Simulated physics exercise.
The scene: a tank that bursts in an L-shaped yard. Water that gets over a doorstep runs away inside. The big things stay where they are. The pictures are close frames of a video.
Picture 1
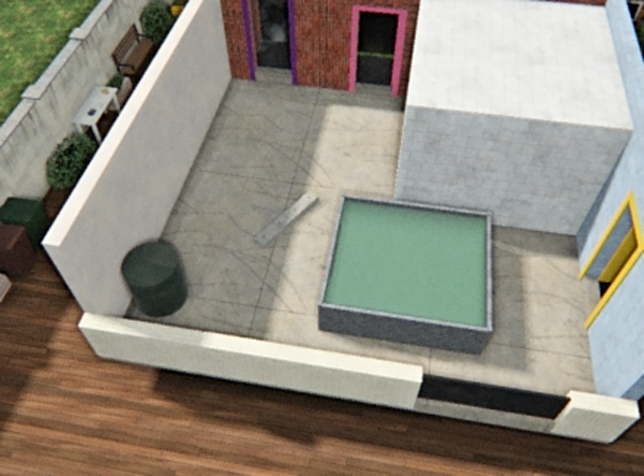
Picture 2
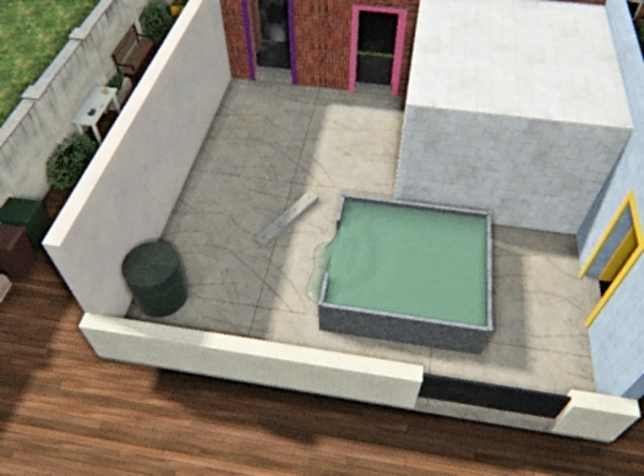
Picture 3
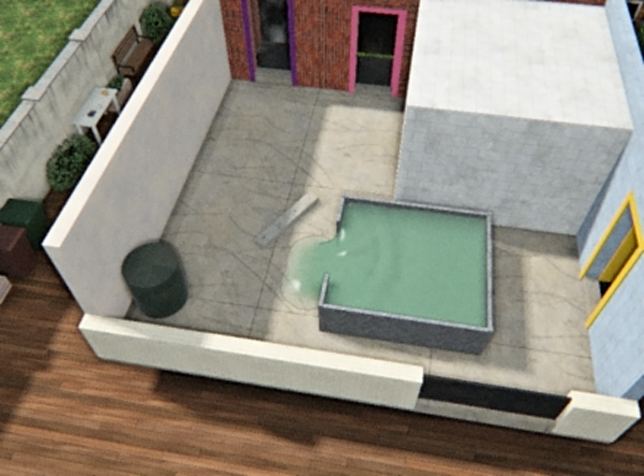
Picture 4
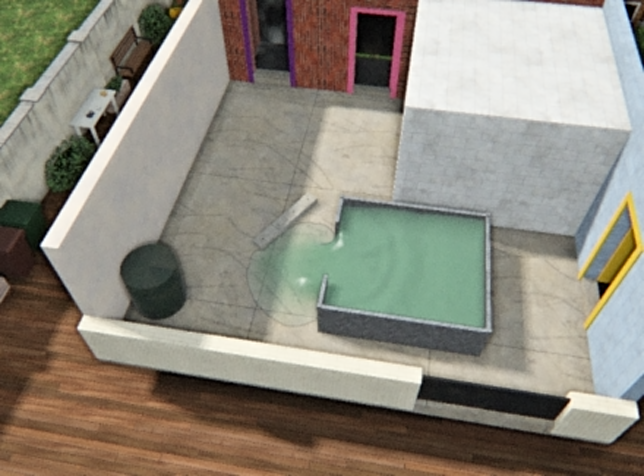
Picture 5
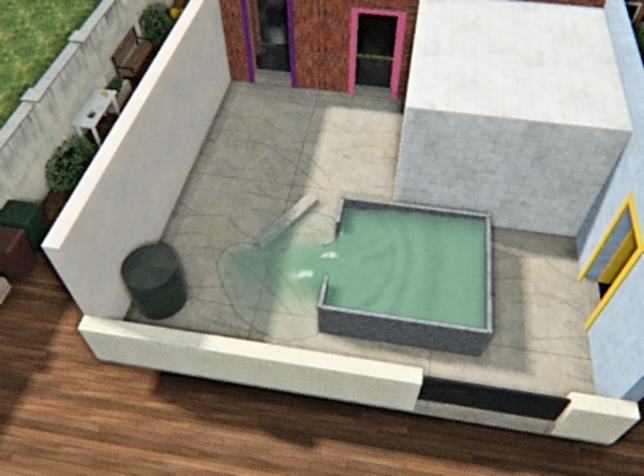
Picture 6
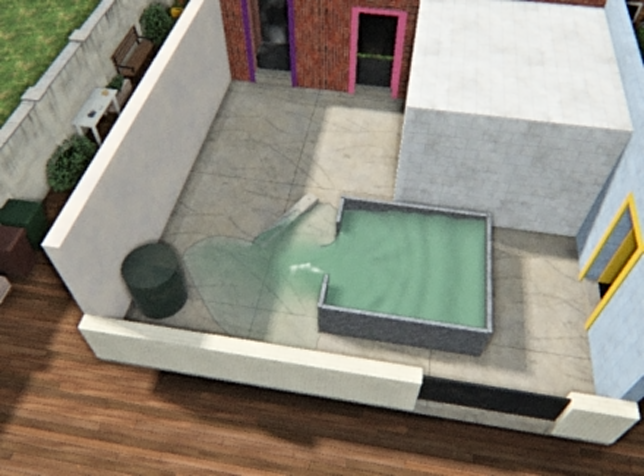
A walled yard with a cracked grey floor, bordered by wooden decking, is seen from high above by a still camera. A dark-rimmed tank of green water sits right of centre, with a dark green barrel at left, a pale plank between them, and purple and pink doorways behind. Water breaks out through the tank's left side and spreads leftward across the floor, past the plank towards the barrel, as ripples cross the tank.
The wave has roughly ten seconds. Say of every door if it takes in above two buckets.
The pink door takes more than that; the purple door stays under that; the yellow door stays under that.
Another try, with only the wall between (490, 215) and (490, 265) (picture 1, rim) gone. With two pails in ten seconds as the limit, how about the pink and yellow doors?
One by one: The pink door keeps below it; the yellow door lets more in.
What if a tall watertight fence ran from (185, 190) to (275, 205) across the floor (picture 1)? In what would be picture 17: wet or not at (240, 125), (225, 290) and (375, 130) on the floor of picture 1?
One after the other: Not flooded, wet, free of water.
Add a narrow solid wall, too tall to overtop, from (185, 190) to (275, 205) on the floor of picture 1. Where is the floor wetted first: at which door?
That is the purple door.
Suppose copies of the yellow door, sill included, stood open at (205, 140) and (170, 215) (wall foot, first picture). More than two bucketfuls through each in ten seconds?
One after the other: Keeps below it, is over.
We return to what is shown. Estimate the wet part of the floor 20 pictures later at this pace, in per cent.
About 55 per cent.
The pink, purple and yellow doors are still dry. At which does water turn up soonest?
That is the purple-painted one.
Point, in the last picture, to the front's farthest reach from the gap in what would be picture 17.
At about (206, 138).
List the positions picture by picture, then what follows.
In the first frame, still water in the tank at (409, 259).
In the second frame, water pours out at (334, 263) and has run to (315, 299).
In the third frame, the front is at (288, 296), out from the gap at (334, 266).
In the fourth frame, water pours out at (333, 267) and has run to (252, 275).
In the fifth frame, the front is at (222, 265), out from the gap at (334, 268).
In the sixth frame, water pours out at (334, 266) and has run to (187, 259).
A moment on, water covers 30 % of the floor; the pink door not reached, the purple door not reached, the yellow door not reached.
Next, water covers 40 % of the floor; the pink door not reached, the purple door not reached, the yellow door not reached.
Then, water covers 55 % of the floor; the pink door not reached, the purple door wet at the sill, nothing in, the yellow door not reached.
Later, water covers 85 % of the floor; the pink door wet at the sill, nothing in, the purple door wet at the sill, nothing in, the yellow door not reached.
In the end, water covers 95 % of the floor; the pink door far over two buckets in, the purple door wet at the sill, nothing in, the yellow door wet at the sill, nothing in.
